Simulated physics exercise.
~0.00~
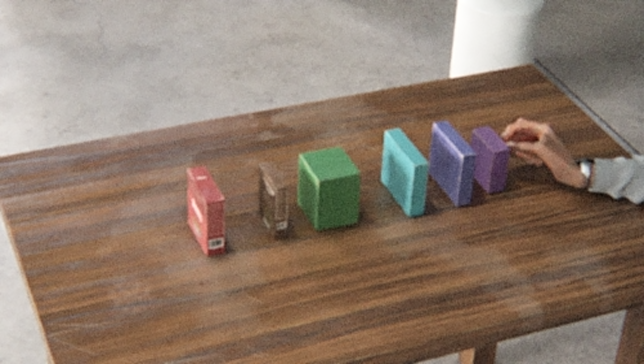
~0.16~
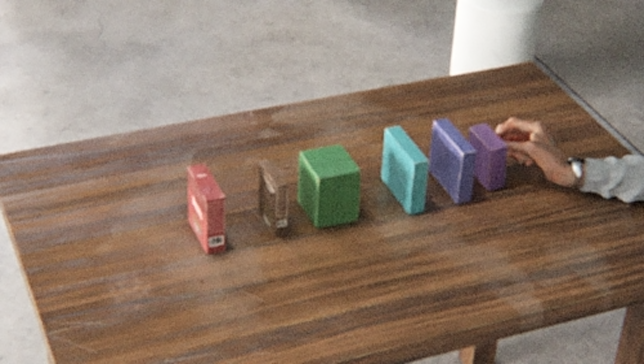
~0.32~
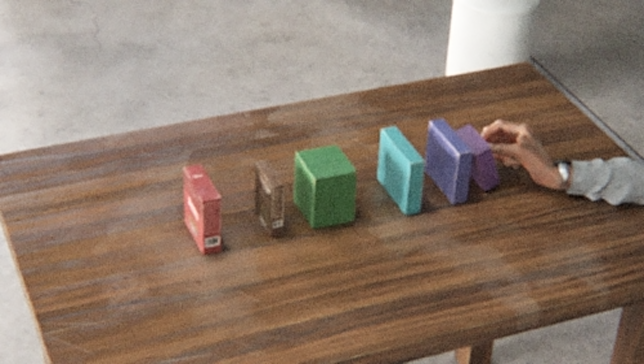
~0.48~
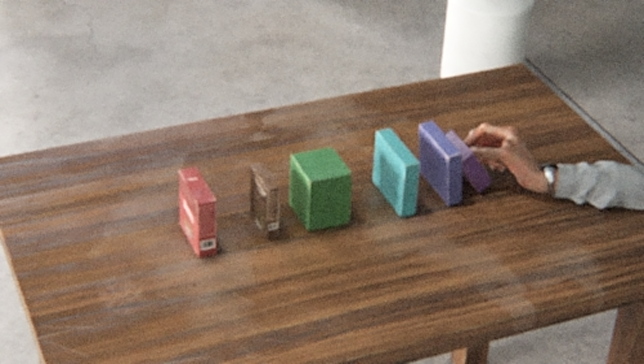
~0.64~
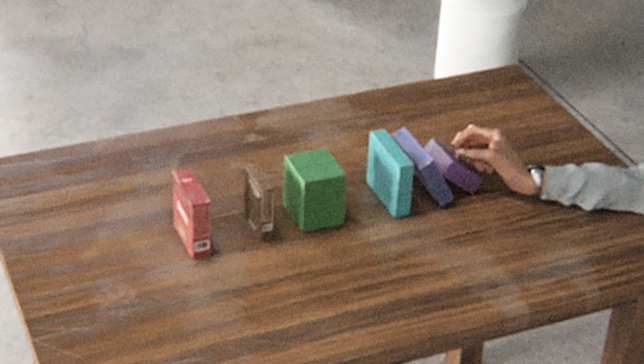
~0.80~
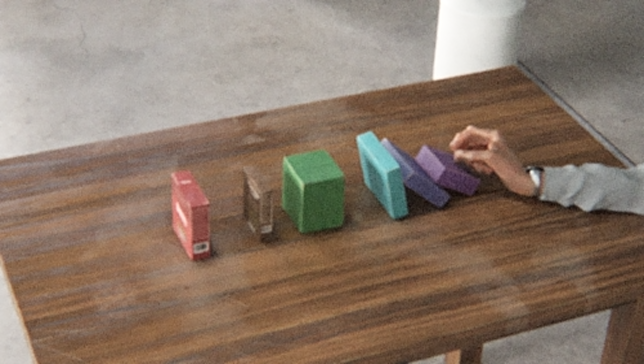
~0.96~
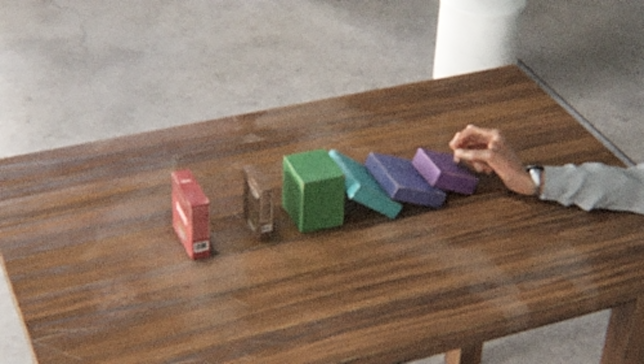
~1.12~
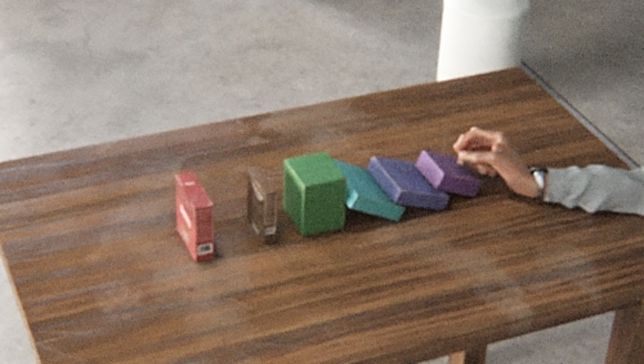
Hand tipping a purple block leftward on a wooden table, toppling blue and turquoise blocks against a green one that stays upright.
